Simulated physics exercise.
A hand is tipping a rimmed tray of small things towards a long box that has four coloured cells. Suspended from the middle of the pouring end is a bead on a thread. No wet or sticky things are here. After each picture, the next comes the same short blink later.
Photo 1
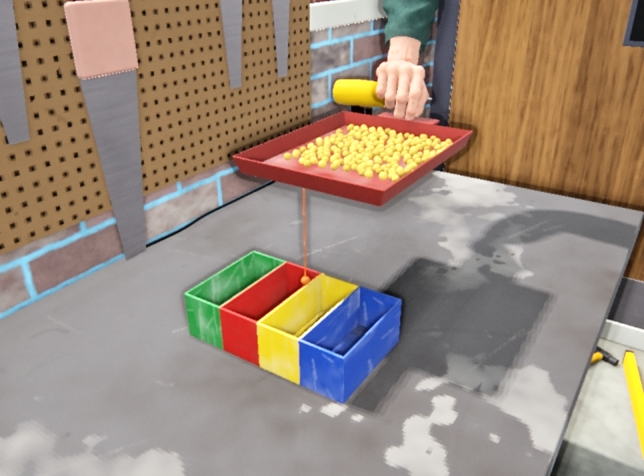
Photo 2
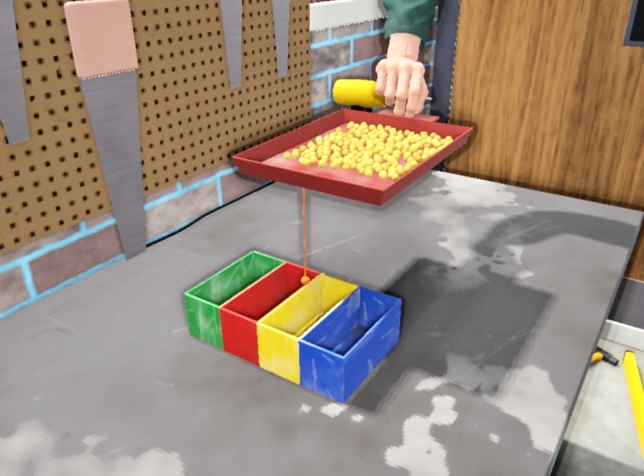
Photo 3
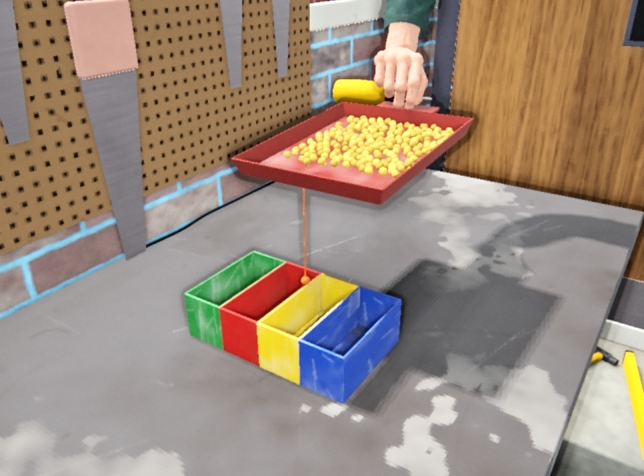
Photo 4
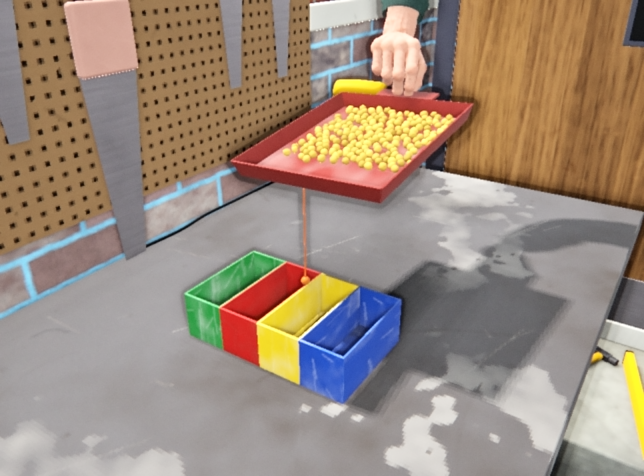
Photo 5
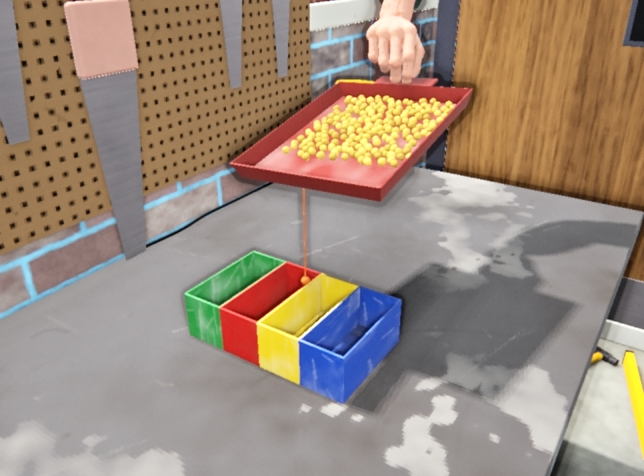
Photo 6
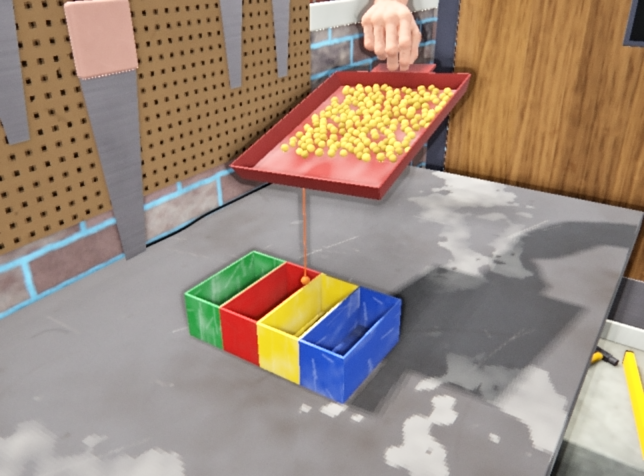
A hand slowly lifted the handle side of a red tray of small yellow balls, tilting it gradually toward its near left corner, above a box with green, red, yellow and blue cells.
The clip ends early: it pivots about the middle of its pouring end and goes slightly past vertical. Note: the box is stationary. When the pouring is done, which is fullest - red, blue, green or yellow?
Fullest: The green cell.
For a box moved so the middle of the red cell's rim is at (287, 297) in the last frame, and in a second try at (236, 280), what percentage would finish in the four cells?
You'd get about 80 per cent first and about 100 per cent second.
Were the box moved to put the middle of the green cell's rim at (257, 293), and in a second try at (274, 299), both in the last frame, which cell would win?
The first placing favours the green cell, while the second favours the cell in green.
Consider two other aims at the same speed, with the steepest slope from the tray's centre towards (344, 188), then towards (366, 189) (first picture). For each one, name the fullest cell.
First: The blue one, second: Blue.
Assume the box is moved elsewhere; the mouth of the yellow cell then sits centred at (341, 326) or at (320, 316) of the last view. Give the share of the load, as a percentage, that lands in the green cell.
You'd get near 40 per cent and afterwards near 50 per cent.
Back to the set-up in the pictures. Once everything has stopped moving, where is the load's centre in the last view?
The centre settles at about (240, 327).
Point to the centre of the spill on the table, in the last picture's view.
Roughly pixel (197, 374).
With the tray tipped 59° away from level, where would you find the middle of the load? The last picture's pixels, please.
Somewhere around pixel (284, 161) in the last picture.
Shortly afterwards, tray tipped steeply; all but a few on the tray; a little falling or outside the box.
Next, tray tipped right over; the bulk on the tray; a little in the green cell; only a few in the red cell; only a few in the yellow cell; a little falling or outside the box.
Some moments later, tray tipped past a quarter turn; near half in the green cell; near a third in the red cell; a little in the yellow cell; a little falling or outside the box.
In the end, tray tipped past a quarter turn; near half in the green cell; near a third in the red cell; a little in the yellow cell; none at all in the blue cell; a little outside the box.
